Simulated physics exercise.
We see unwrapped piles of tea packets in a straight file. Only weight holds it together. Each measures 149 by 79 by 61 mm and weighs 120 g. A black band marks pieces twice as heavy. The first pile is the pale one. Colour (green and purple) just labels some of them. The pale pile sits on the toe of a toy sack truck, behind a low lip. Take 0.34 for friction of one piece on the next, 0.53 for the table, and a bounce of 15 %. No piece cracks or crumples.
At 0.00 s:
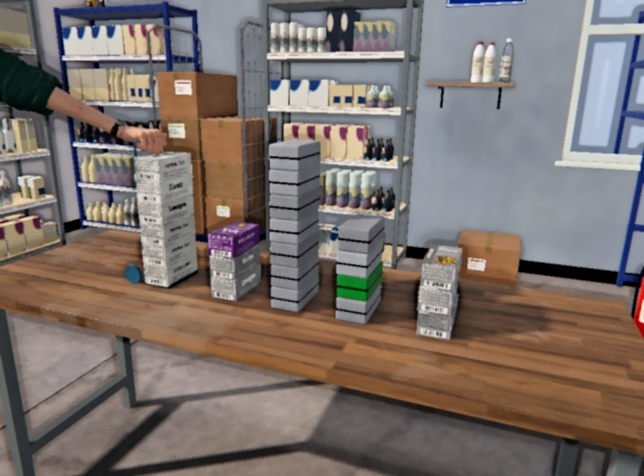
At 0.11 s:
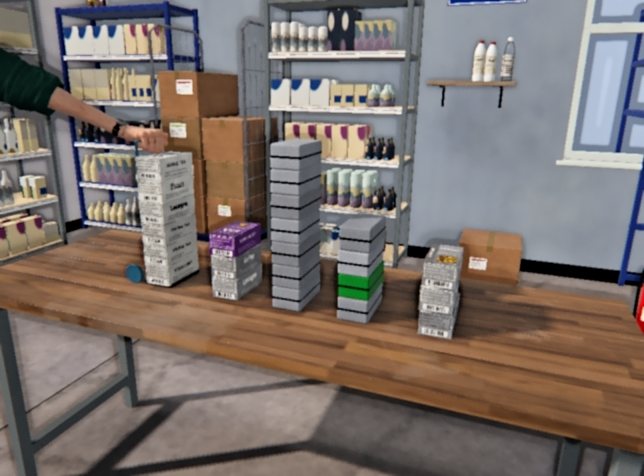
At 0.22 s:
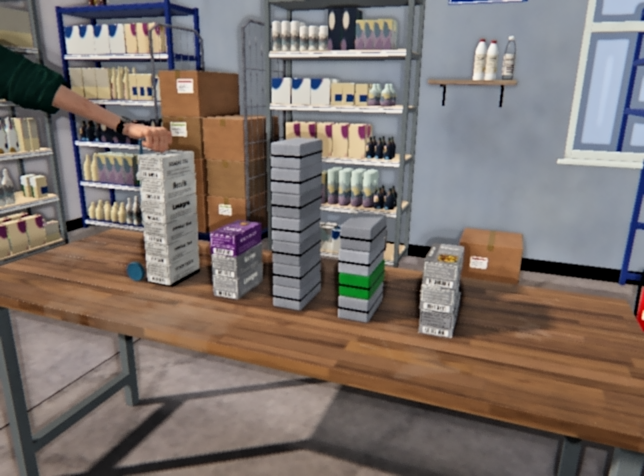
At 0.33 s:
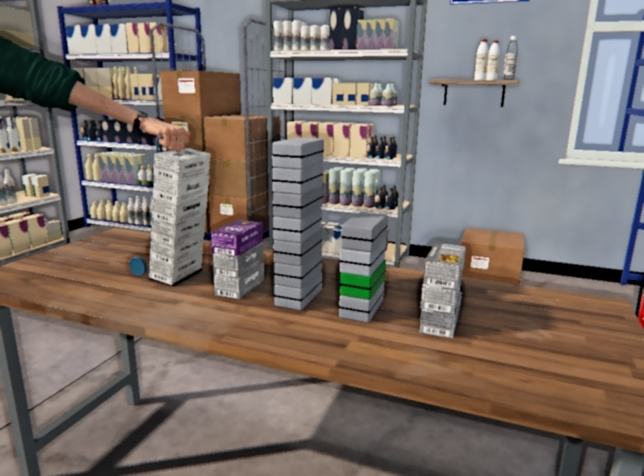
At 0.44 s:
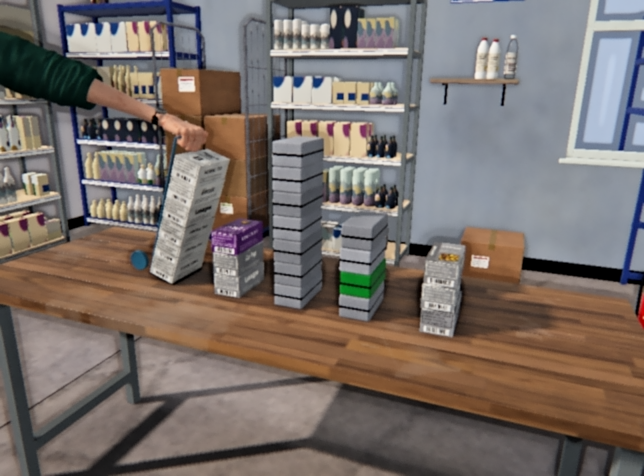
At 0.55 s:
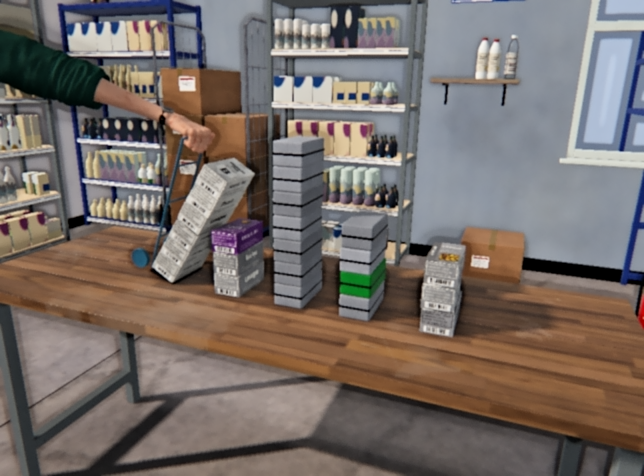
A hand gripped the top of a small hand truck behind a tall pale stack of packets and tilted it steadily to the right, the stack leaning over toward the shorter purple-topped pile.
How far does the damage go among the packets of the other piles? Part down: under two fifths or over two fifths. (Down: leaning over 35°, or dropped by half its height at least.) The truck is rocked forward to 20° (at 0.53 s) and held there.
Ending down: Under two fifths.
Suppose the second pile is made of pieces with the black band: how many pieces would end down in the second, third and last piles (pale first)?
Then second 0, third 0, last 0.
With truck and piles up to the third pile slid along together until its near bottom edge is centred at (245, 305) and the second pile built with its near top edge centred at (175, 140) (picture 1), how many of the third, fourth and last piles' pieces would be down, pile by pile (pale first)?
In that case third 7, fourth 3, last 2.
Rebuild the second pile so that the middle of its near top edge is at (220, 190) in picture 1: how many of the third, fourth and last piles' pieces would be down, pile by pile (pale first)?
In that case third 7, fourth 4, last 2.
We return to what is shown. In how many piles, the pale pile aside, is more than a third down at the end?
0 of them.
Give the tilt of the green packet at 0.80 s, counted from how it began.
Roughly 0°.
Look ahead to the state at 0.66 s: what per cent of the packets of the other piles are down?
By then 0 per cent.
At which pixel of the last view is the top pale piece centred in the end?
At about (277, 279).
After 0.61 s, 6 of the pale pile down; none of the 17 other packets down, 1 disturbed; purple packet shifted 7 mm.
After 0.66 s, 6 of the pale pile down; none of the 17 other packets down, 1 disturbed; purple packet shifted 15 mm.
After 0.80 s, 6 of the pale pile down; none of the 17 other packets down, 2 disturbed; purple packet leaning 5°.
After 0.94 s, 6 of the pale pile down; none of the 17 other packets down, 3 disturbed; purple packet leaning 21°.
At rest (1.8 s), 6 of the pale pile down; none of the 17 other packets down, 3 disturbed; purple packet leaning 21°; green packet unmoved. That is 0 per cent. As the last picture would show them, middles, purple packet near (263, 241), green packet near (364, 276).
